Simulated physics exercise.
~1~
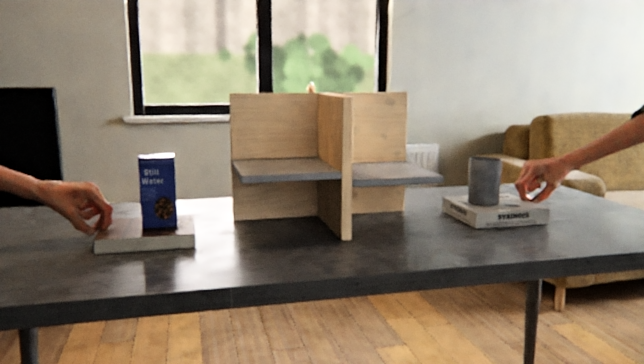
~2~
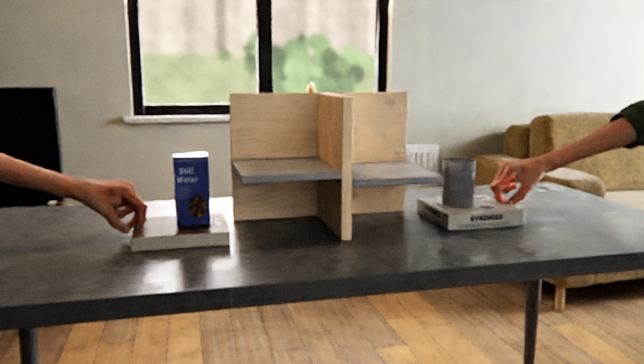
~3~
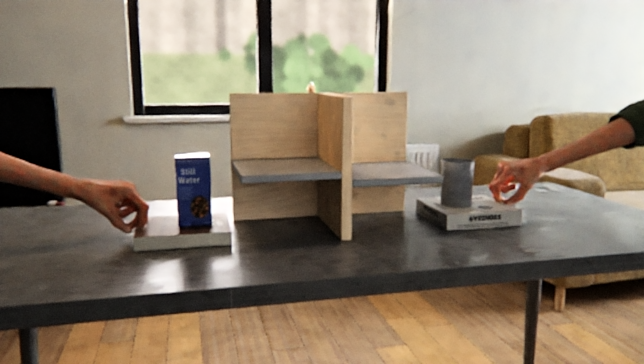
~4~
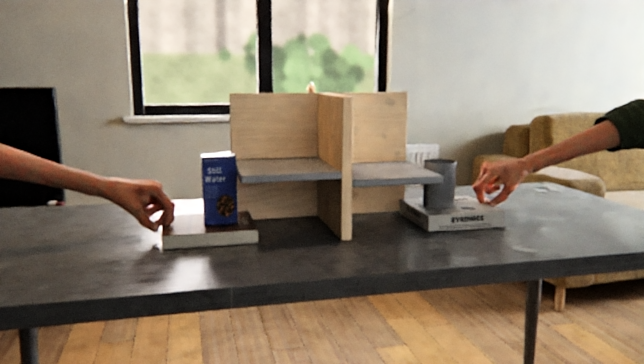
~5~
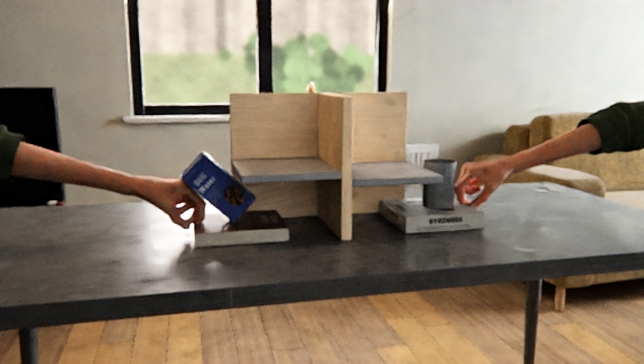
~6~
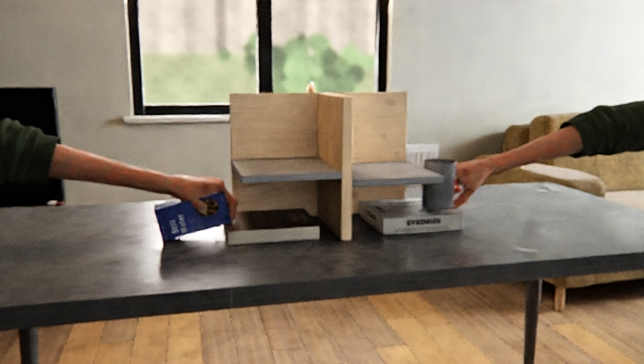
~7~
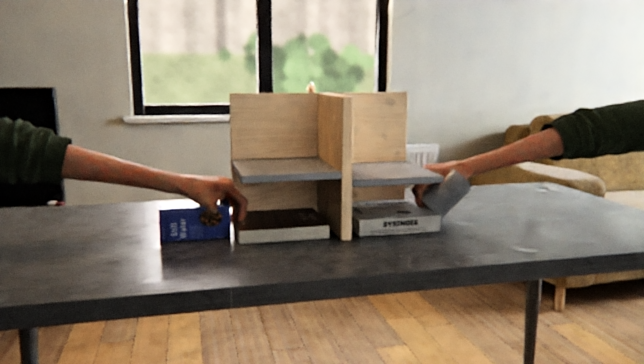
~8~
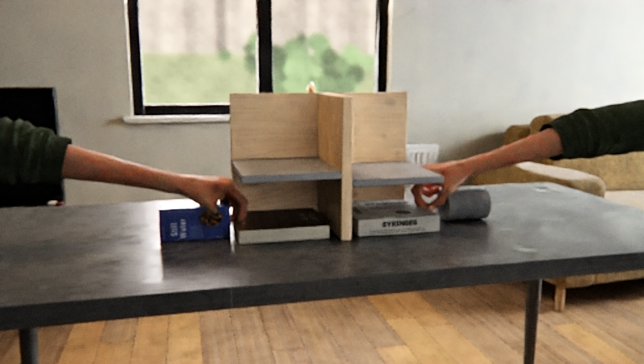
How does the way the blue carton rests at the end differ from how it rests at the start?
At the start the blue carton stands upright on top of the book at the left. By the end it is lying on its side on the table.
